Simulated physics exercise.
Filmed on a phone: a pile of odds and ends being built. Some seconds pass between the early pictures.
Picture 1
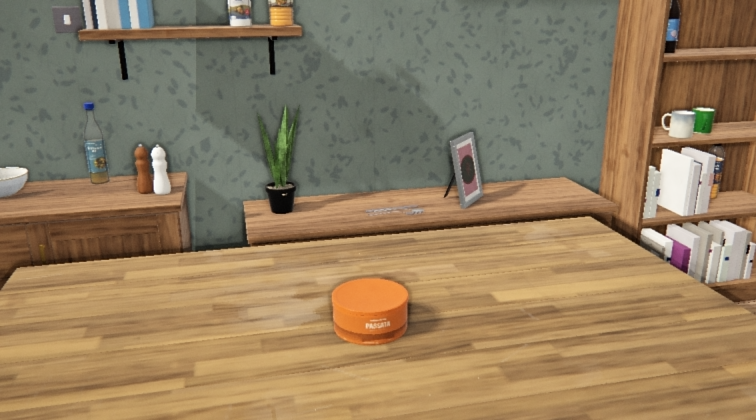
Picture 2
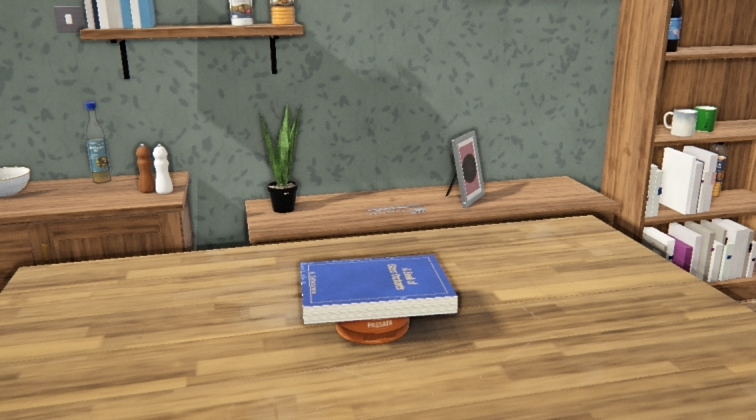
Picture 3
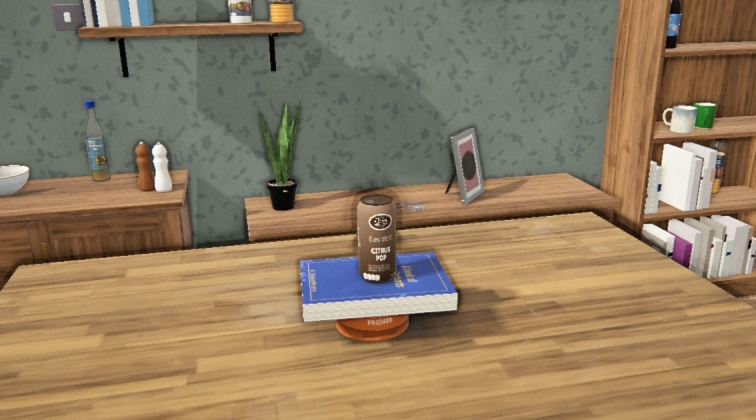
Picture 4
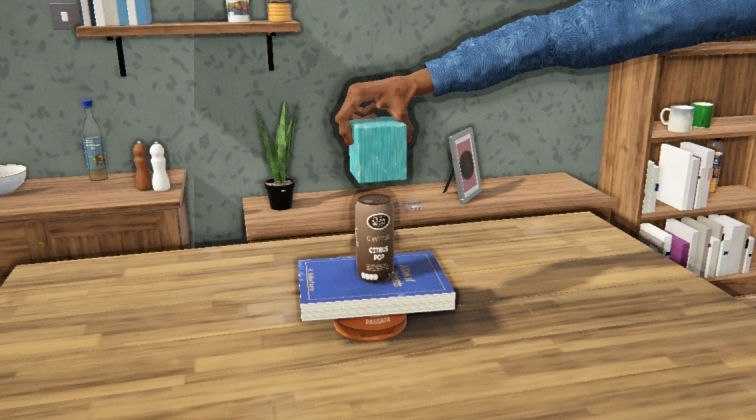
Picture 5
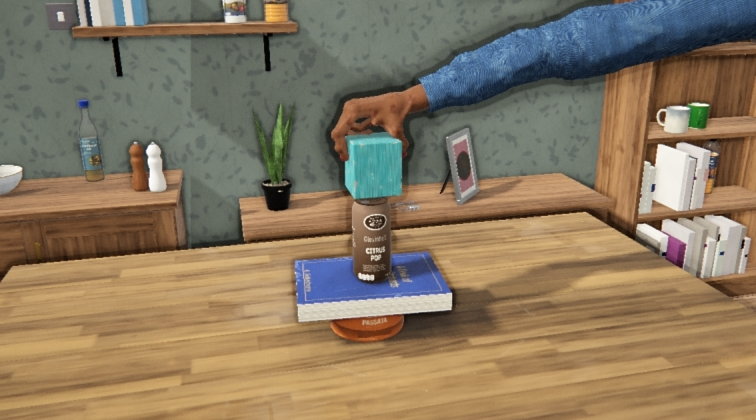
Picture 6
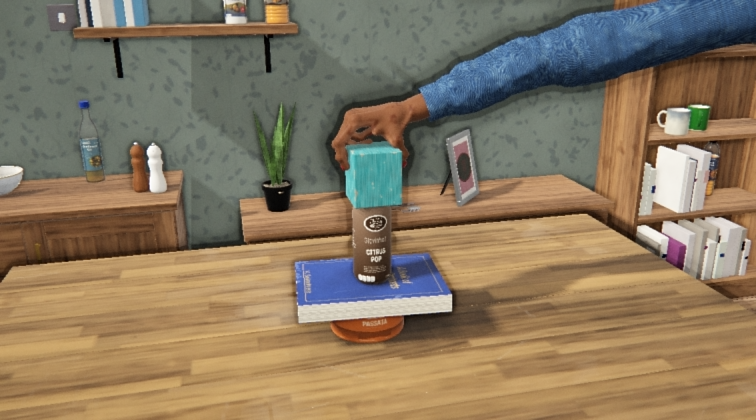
At the start, a round orange tin sits alone on a wooden table, then a blue book lies on top of it and a brown can stands on the book. A hand in a blue sleeve reaches in from the right with a turquoise block, lowers it onto the can, and keeps holding it.
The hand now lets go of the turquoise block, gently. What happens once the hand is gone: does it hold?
Outcome: The pile stays up.
Then, 0.20 s later than the last frame, all is still.
Then, 0.60 s later than the last frame, turquoise block resting near (373, 175).
When it is over, all 4 as before. End places, in pixels of the last picture, turquoise block near (373, 175). The pile holds.
